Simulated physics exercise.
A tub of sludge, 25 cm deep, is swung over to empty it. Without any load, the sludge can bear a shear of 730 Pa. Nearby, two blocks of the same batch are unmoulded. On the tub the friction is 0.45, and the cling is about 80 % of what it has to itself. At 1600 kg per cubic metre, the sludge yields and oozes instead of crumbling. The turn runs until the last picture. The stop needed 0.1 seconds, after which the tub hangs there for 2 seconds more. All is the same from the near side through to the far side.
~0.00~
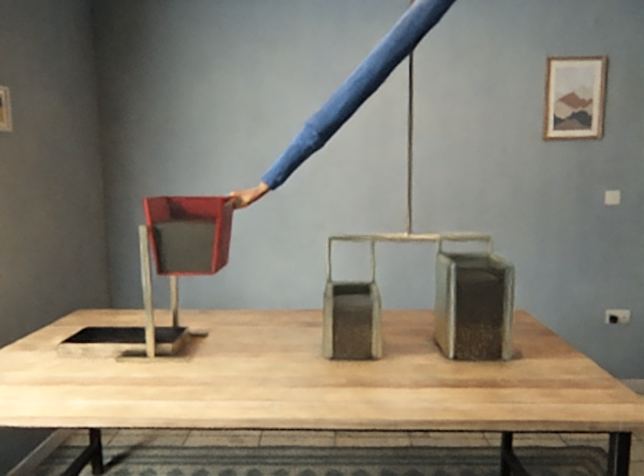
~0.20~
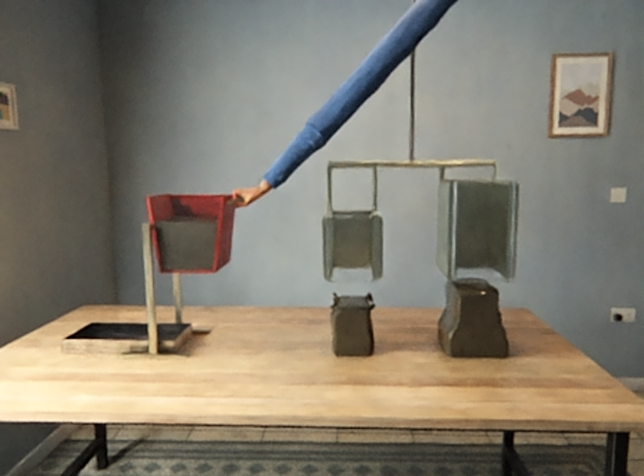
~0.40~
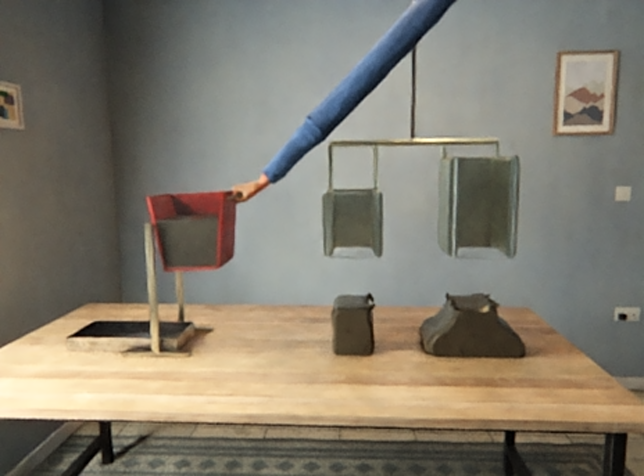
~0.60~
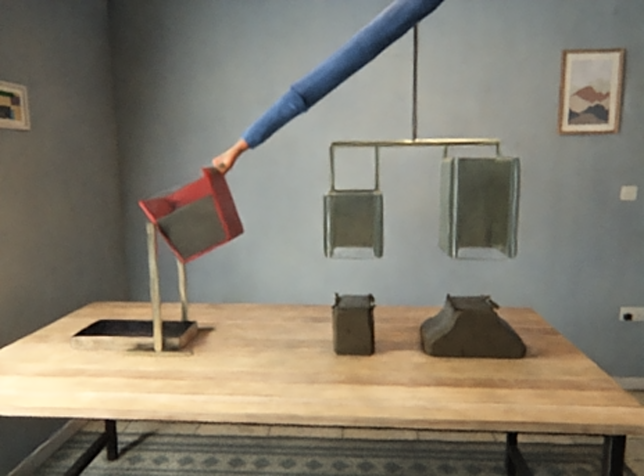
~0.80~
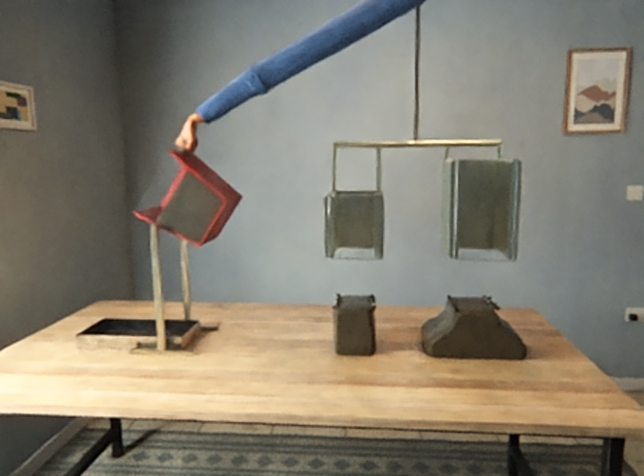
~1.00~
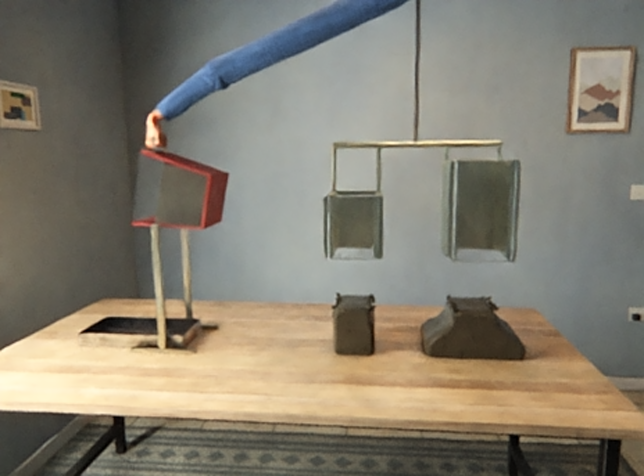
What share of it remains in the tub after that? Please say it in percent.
100 %.
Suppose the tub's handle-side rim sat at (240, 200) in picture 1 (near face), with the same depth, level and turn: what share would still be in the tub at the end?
About 80 % stays in the tub.
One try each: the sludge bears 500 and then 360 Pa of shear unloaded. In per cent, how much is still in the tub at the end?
About 100 % first, about 70 % second.
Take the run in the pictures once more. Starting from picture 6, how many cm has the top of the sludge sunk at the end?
About 0 cm.
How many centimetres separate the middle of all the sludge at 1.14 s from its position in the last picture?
Some 0 cm.
After 1.14 s, the tub is at 79 degrees and holds 100 %.
After 1.31 s, the tub is at 79 degrees and holds 100 %.
After 1.48 s, the tub is at 79 degrees and holds 100 %.
After 1.65 s, the tub is at 79 degrees and holds 100 %.
After 3.00 s, at the end, the tub is at 79 degrees and holds 100 %.
